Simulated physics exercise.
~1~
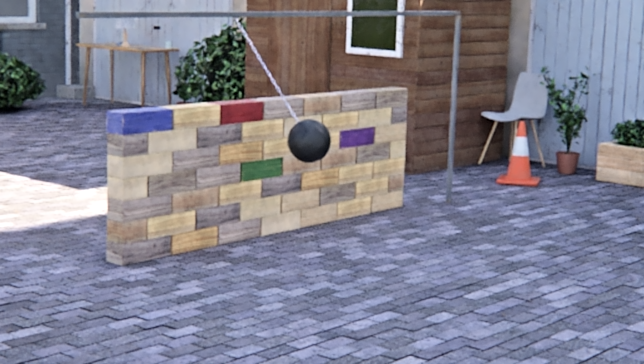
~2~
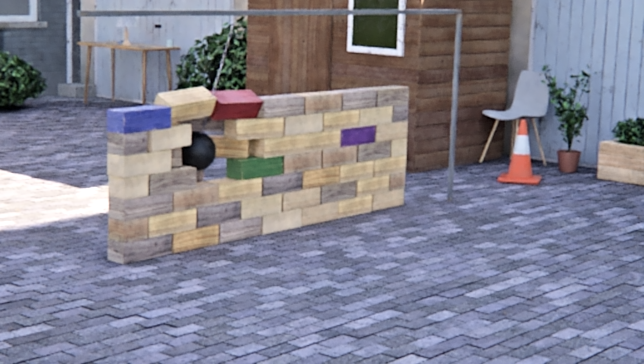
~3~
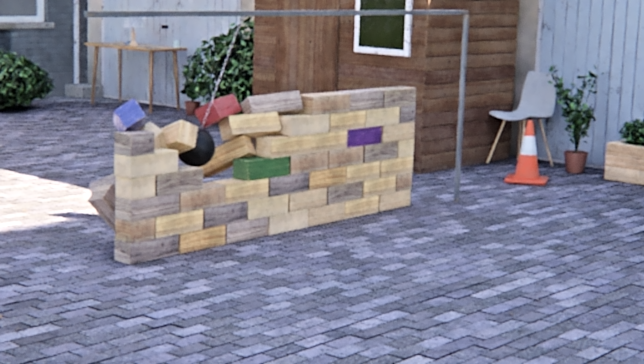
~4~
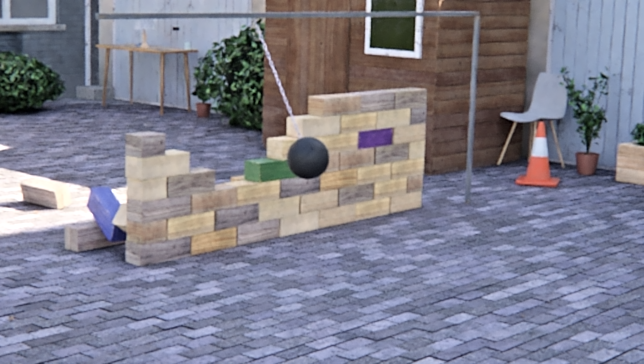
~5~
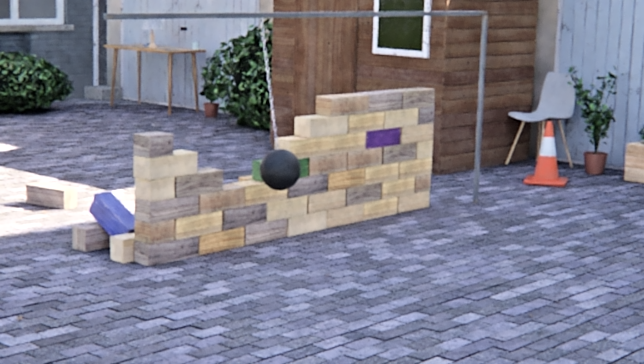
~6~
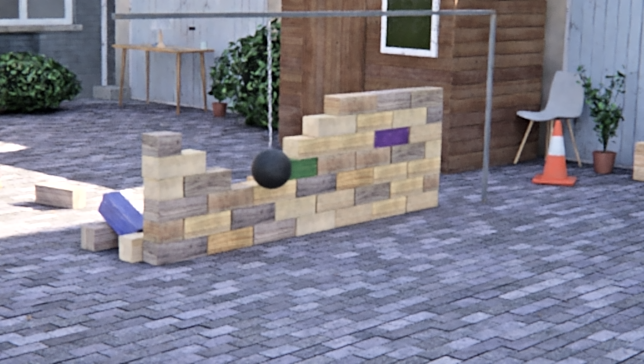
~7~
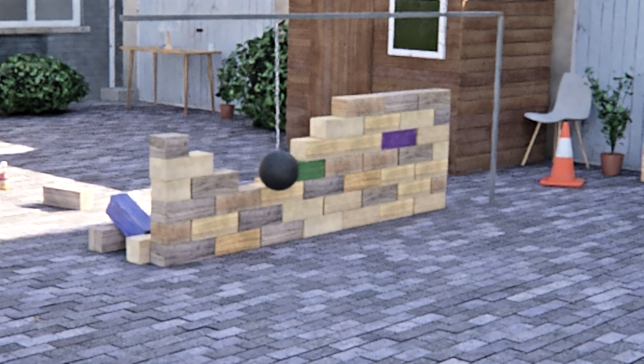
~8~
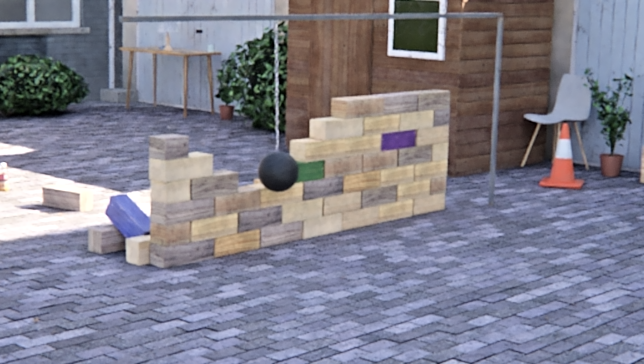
A free-standing wall of timber blocks was struck by a swinging dark ball, which knocked the red and blue blocks and several others off its upper left part, then swung back and hung almost still before the gap, the green and purple blocks still in place.
